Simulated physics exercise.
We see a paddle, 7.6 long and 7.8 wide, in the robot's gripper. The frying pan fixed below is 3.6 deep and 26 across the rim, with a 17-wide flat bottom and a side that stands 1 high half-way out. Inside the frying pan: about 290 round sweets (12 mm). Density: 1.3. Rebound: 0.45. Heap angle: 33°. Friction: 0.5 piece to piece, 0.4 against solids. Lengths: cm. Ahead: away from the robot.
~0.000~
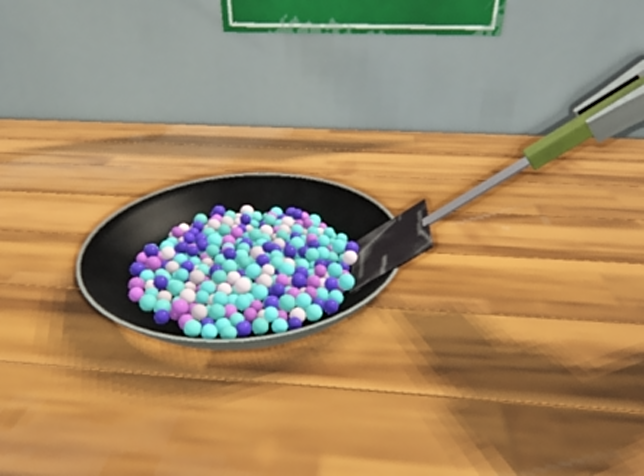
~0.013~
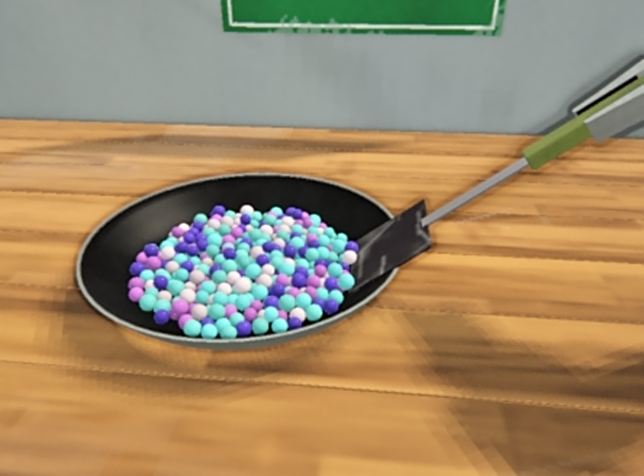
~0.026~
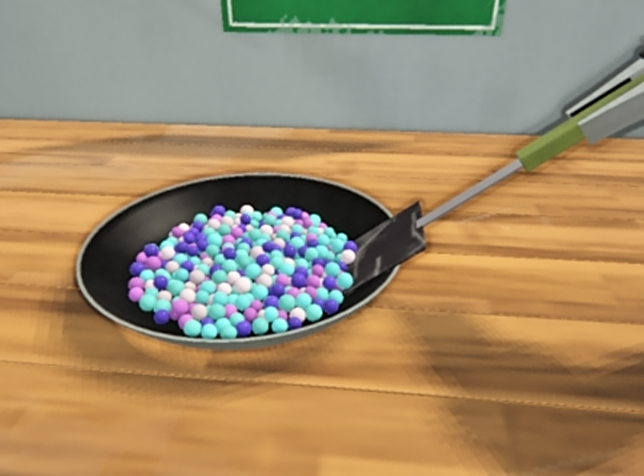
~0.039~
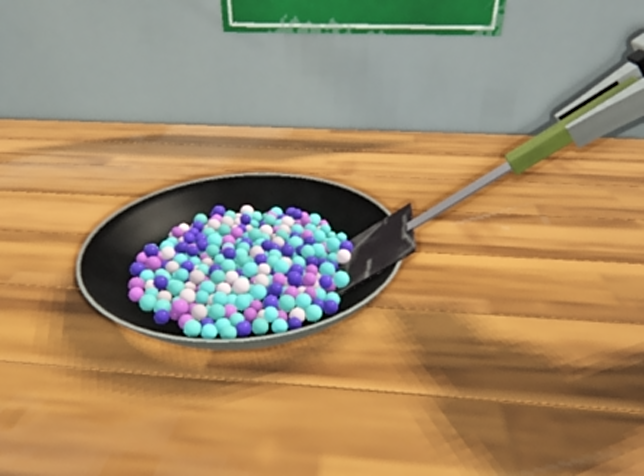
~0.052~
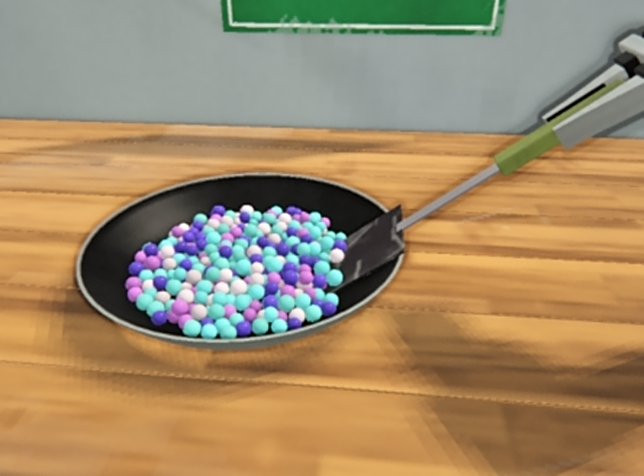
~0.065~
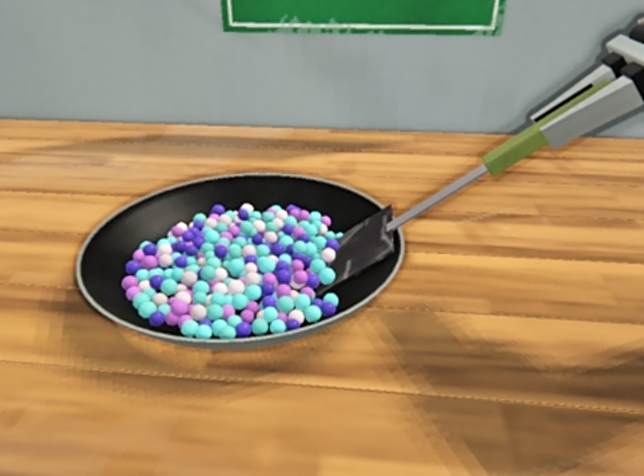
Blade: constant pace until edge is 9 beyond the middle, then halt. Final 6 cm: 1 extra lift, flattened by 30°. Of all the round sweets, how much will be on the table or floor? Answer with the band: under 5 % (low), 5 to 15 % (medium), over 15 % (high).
Medium, 5 to 15 %.
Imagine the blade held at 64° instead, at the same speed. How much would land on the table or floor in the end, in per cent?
Estimate for that slope: Some 10 per cent.
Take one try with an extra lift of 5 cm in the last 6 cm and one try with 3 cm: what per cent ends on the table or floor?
Estimates, in order: 10 % then 10 %.
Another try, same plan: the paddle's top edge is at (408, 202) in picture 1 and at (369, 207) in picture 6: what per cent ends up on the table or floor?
Around 10 per cent finishes there.
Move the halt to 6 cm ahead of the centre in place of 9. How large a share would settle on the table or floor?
With that change, I'd expect about 0 per cent.
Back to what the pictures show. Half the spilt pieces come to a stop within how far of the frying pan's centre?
Roughly 18 cm from the middle.
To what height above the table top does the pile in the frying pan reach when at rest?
About 5.0 cm above the table.
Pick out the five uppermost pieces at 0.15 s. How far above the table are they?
Height: Approx. 3 cm.
After 0.15 s, sloping 39°, highest piece 3 above the table; 292 in the frying pan.
After 0.24 s, sloping 29°, highest piece 4 above the table; 292 in the frying pan.
After 0.49 s, sloping 9°, highest piece 5 above the table; 271 in the frying pan, 21 on the table or floor.
After 1.54 s, sloping 9°, highest piece 5 above the table; 269 in the frying pan, 23 on the table or floor.
In the end, 269 in the frying pan, 23 on the table or floor. That is 8 % on the table or floor.
